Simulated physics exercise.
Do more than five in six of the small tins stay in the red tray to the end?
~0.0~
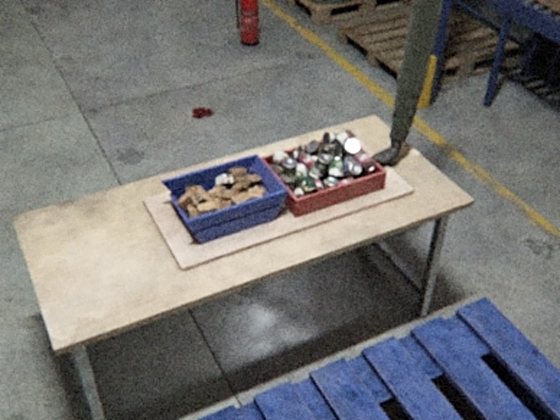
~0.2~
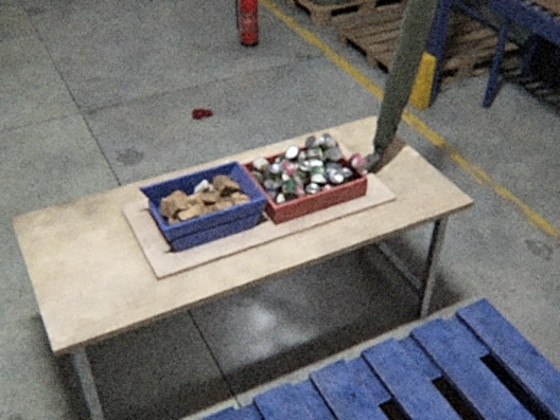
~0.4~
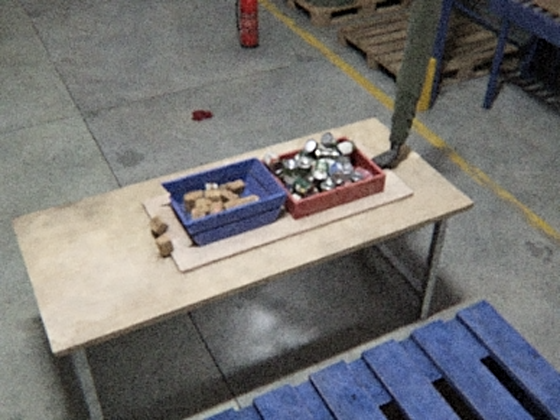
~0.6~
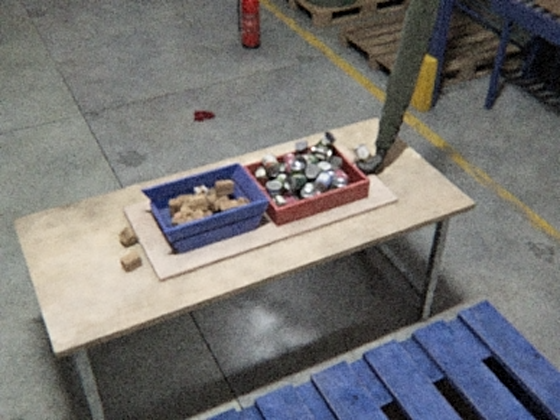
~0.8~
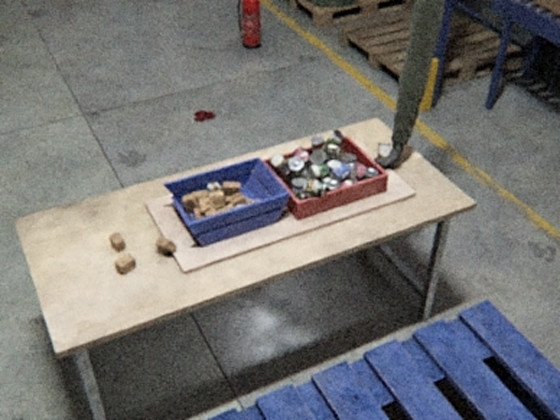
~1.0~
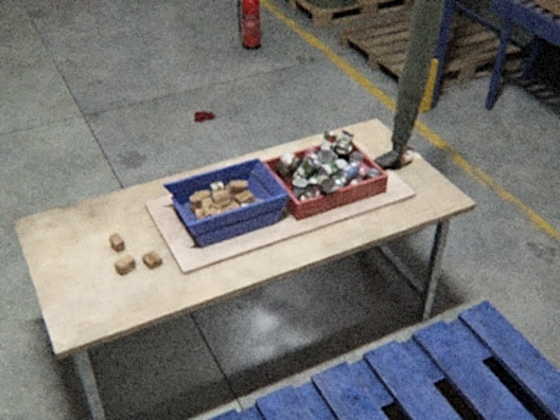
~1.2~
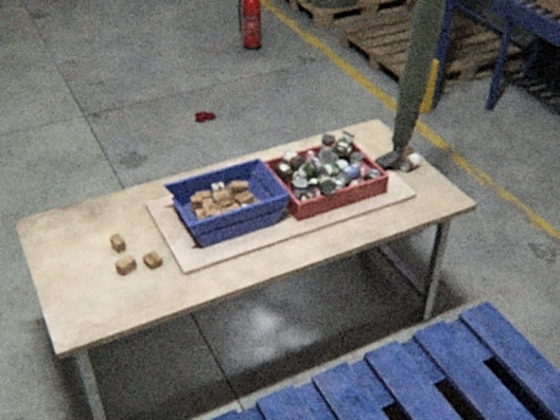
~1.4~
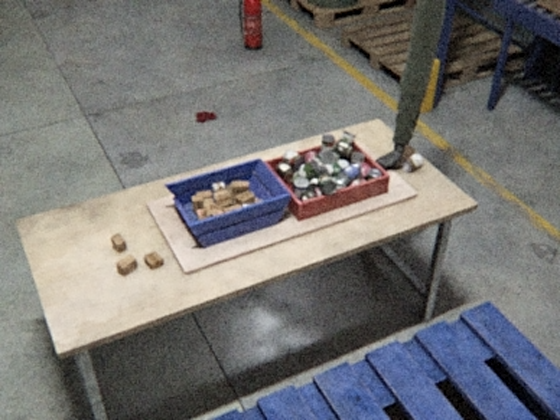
Yes, fewer than one in six of the small tins leave the red tray, and it is still heaped with them when the board is at rest.
